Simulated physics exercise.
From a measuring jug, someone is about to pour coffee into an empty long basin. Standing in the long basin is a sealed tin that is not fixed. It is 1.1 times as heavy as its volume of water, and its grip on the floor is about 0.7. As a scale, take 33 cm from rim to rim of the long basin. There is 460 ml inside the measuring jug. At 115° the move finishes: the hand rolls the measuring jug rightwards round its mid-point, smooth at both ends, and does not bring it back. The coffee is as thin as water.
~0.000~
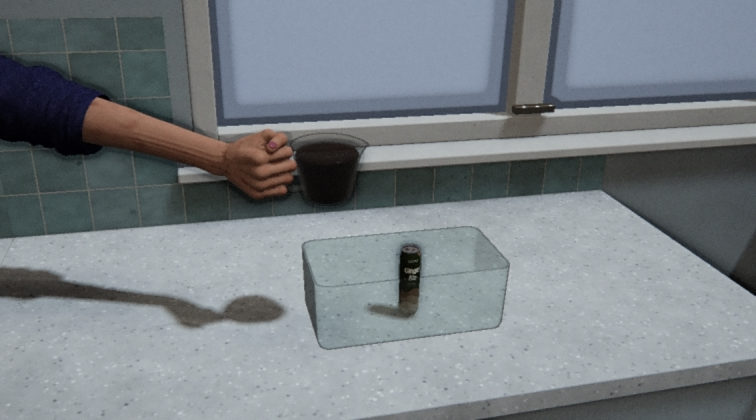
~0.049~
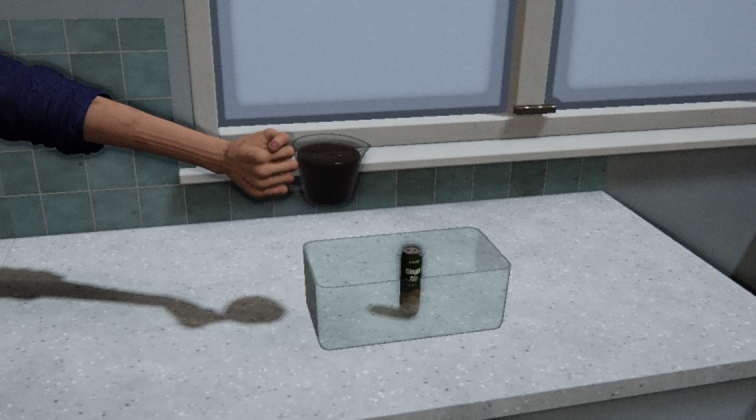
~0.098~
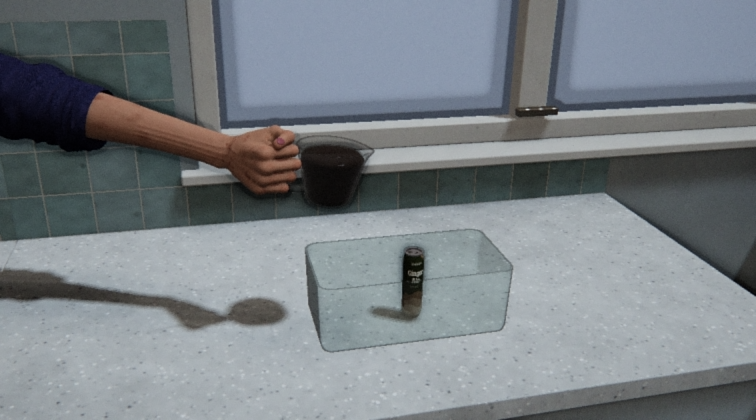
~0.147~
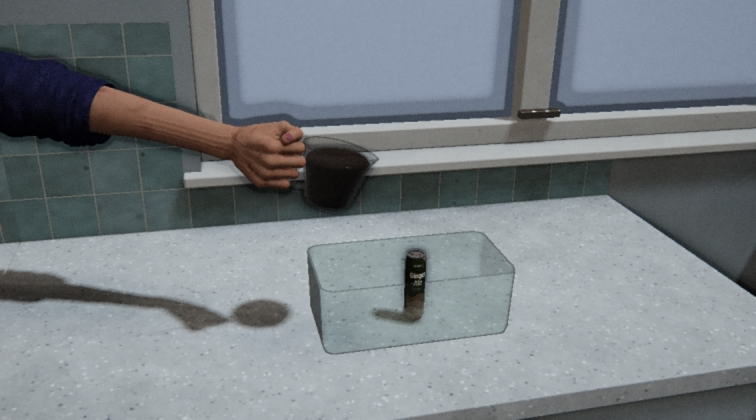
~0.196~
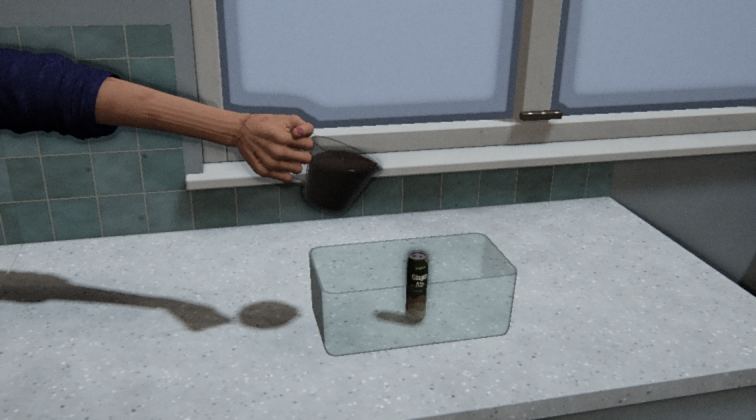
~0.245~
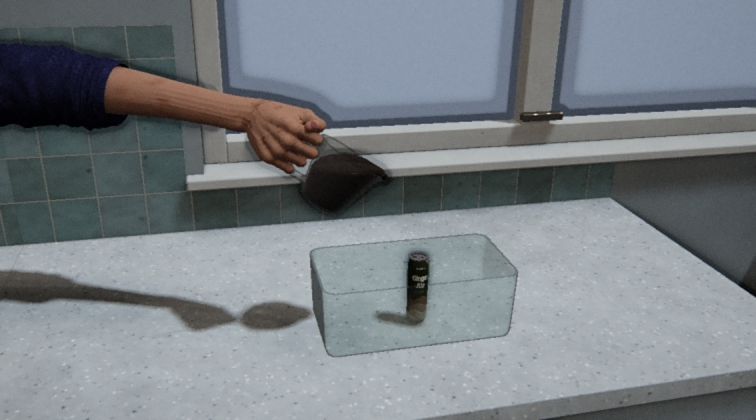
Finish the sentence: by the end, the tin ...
By the end, the tin is still upright.
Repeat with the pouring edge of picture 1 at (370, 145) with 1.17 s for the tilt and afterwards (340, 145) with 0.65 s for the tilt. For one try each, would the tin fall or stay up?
Run one: It does not tip. Run two: It does not tip.
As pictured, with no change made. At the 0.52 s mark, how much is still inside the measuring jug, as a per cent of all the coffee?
Roughly 26 per cent.
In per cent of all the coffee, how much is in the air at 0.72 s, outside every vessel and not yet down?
Estimate: About 4 in a hundred.
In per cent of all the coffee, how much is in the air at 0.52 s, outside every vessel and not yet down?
Near 38 in a hundred.
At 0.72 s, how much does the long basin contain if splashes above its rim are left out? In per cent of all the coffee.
I'd say roughly 96 in a hundred of it.
After 0.52 s the tilt is 103° and 26 per cent is still to pour; the tin stands where it began.
After 0.72 s the tilt is 115° and 0 per cent is still to pour; the tin stands where it began.
After 0.92 s the tilt is 115° and 0 per cent is still to pour; the tin stands where it began.
After 1.15 s the tilt is 115° and 0 per cent is still to pour; the tin stands where it began.
In the end the tin stands where it began.
